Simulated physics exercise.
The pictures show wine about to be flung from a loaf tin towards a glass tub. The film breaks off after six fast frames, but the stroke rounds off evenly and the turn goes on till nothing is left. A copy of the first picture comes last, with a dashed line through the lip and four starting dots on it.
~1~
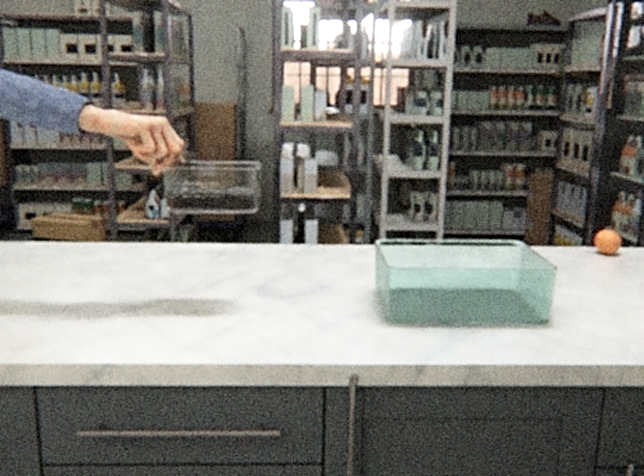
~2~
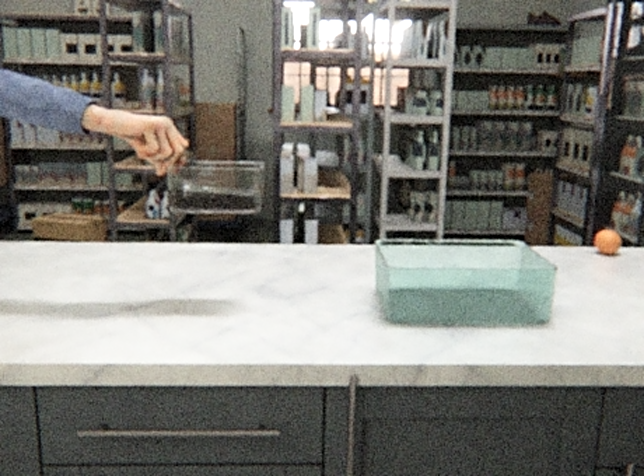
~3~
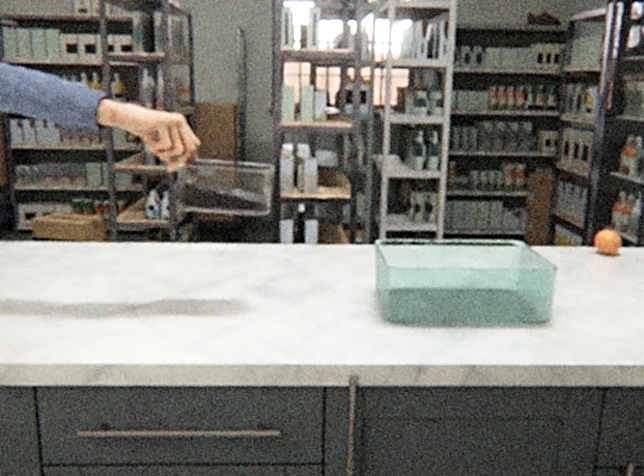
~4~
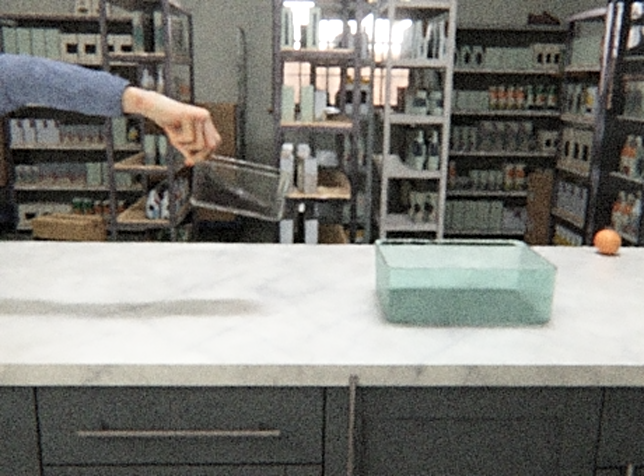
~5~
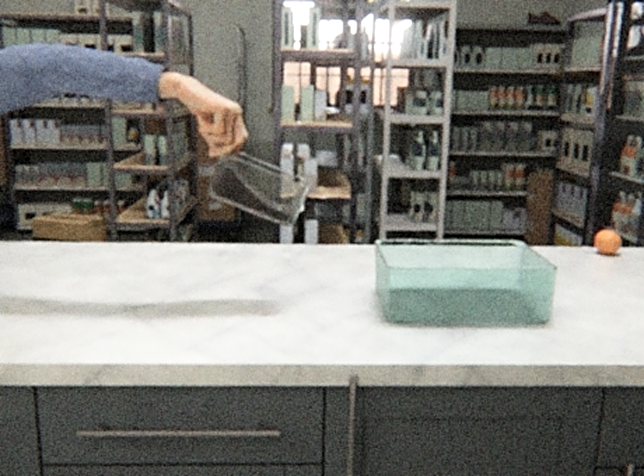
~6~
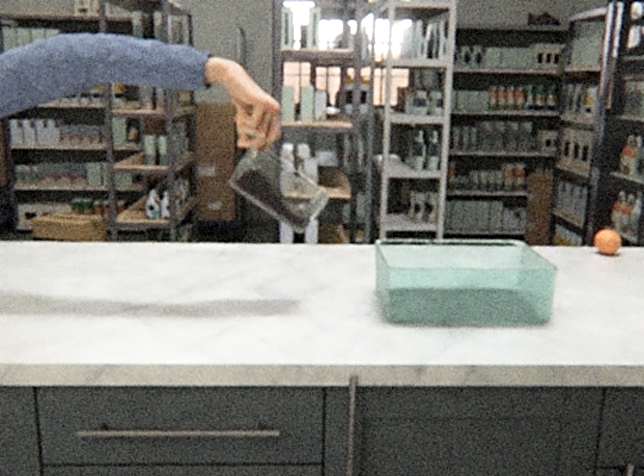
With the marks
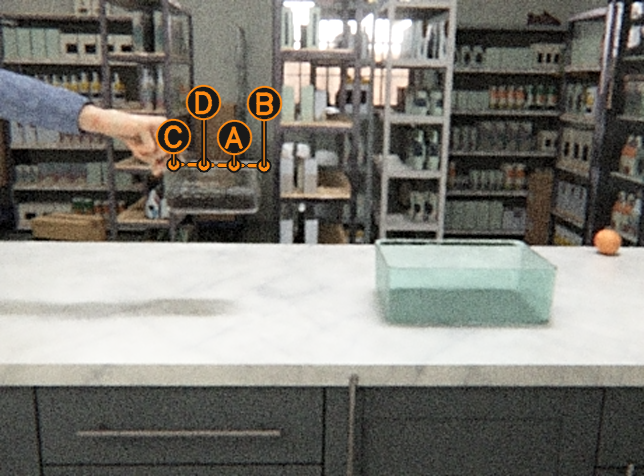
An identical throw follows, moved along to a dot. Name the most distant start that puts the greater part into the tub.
A.
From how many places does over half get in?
Two.
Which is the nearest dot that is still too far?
It is D.
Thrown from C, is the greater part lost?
Yes.
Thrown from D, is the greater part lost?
Yes.
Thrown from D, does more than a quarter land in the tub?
Yes, clearly.
On the marked copy, A at (234, 165); B at (264, 165); C at (173, 164); D at (203, 164).
With A, about 69 % lands in the tub, 24 % falls short and 7 % goes beside or beyond.
With B, about 73 % lands in the tub, 16 % falls short and 10 % goes beside or beyond.
With C, about 16 % lands in the tub, 79 % falls short and 4 % goes beside or beyond.
With D, about 37 % lands in the tub, 55 % falls short and 8 % goes beside or beyond.
